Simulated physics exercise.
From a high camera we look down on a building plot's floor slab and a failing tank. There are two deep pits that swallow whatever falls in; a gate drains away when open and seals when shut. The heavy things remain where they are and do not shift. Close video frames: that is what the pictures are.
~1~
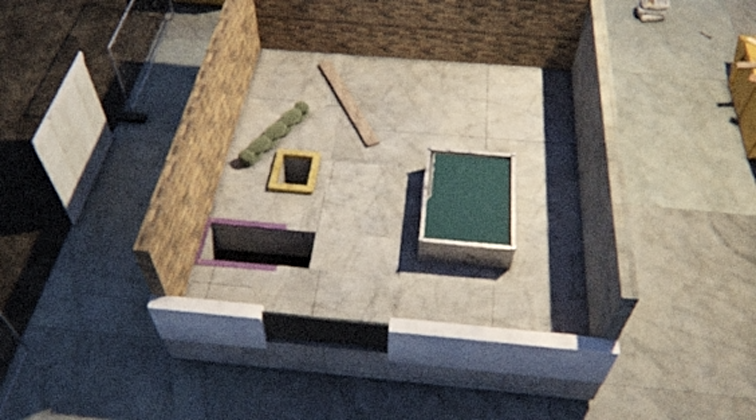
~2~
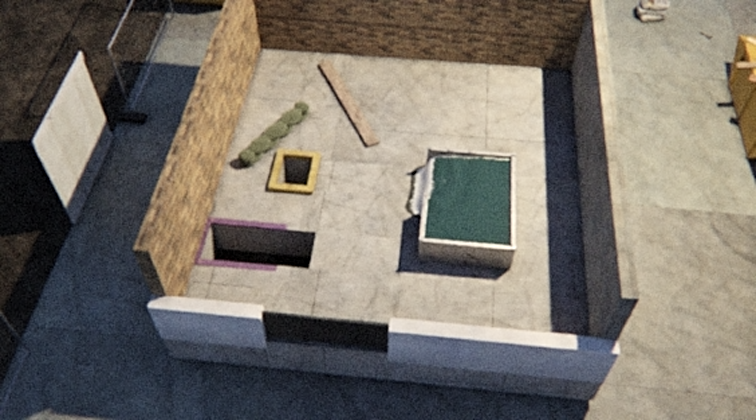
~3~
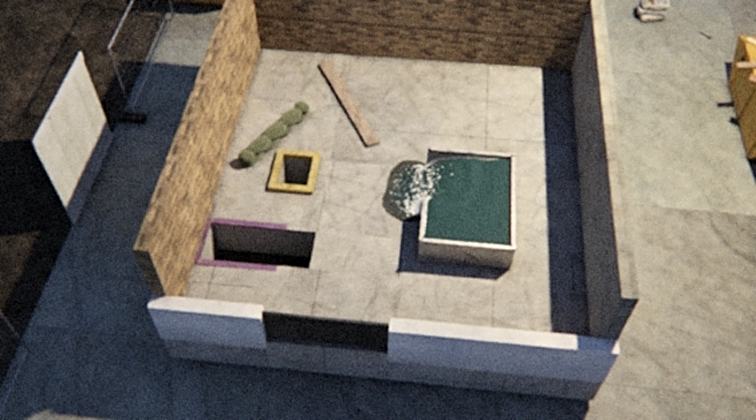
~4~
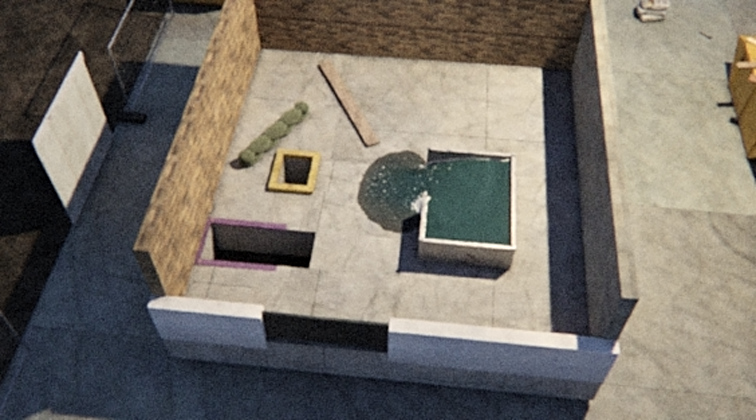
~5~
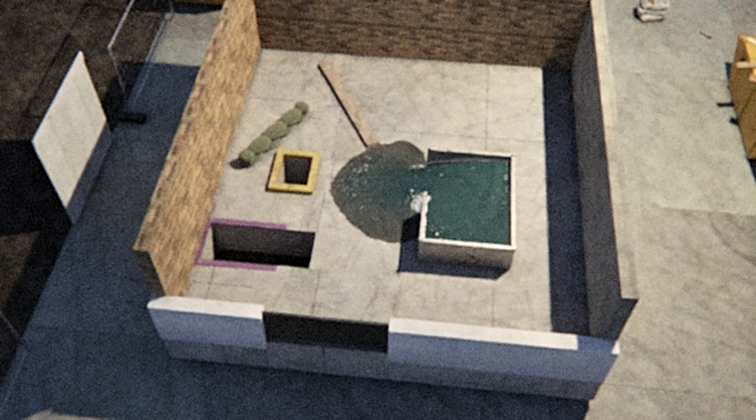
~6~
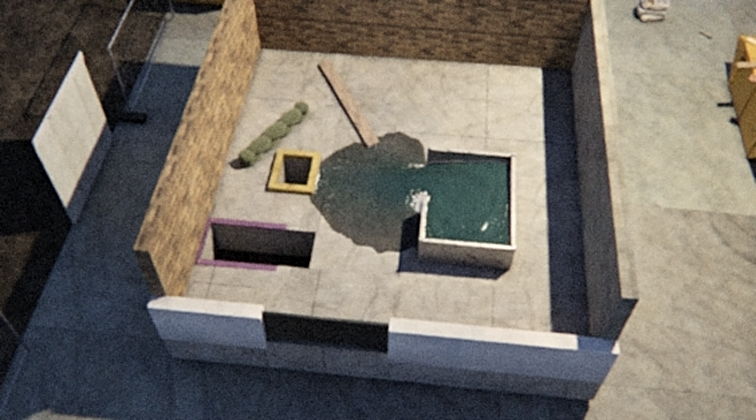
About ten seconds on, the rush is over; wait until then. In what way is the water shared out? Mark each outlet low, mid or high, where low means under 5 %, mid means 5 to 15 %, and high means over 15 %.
Marks - gate: Low, yellow pit: Mid, purple pit: High.
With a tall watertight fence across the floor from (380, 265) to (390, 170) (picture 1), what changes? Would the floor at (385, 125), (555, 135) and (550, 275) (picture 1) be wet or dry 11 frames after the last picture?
Same order as asked - soaked, unsoaked, unsoaked.
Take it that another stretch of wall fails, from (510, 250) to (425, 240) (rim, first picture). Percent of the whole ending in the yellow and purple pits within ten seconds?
Result - yellow: 0 %; purple: 40 %.
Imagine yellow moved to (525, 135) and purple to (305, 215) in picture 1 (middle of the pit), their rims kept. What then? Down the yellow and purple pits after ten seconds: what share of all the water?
Looks like yellow collects 0 percent and purple collects 40 percent.
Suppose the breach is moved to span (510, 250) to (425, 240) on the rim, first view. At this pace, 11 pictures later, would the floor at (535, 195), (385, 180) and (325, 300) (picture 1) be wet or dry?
So the first one is left untouched, the next left untouched, and the last drenched.
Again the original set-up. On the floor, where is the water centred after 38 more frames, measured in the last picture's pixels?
The water's centre sits above (363, 155).
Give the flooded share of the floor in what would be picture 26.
Roughly 30 percent, I reckon.
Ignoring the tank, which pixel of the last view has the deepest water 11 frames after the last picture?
Around (288, 136).
A moment on, water covers 15 % of the floor; the gate 0 %, the yellow pit 3 %, the purple pit 1 %.
Next, water covers 25 % of the floor; the gate 0 %, the yellow pit 7 %, the purple pit 4 %.
Then, water covers 30 % of the floor; the gate 0 %, the yellow pit 11 %, the purple pit 11 %.
Later, water covers 35 % of the floor; the gate 0 %, the yellow pit 12 %, the purple pit 22 %.
In the end, water covers 40 % of the floor; the gate 0 %, the yellow pit 12 %, the purple pit 33 %.
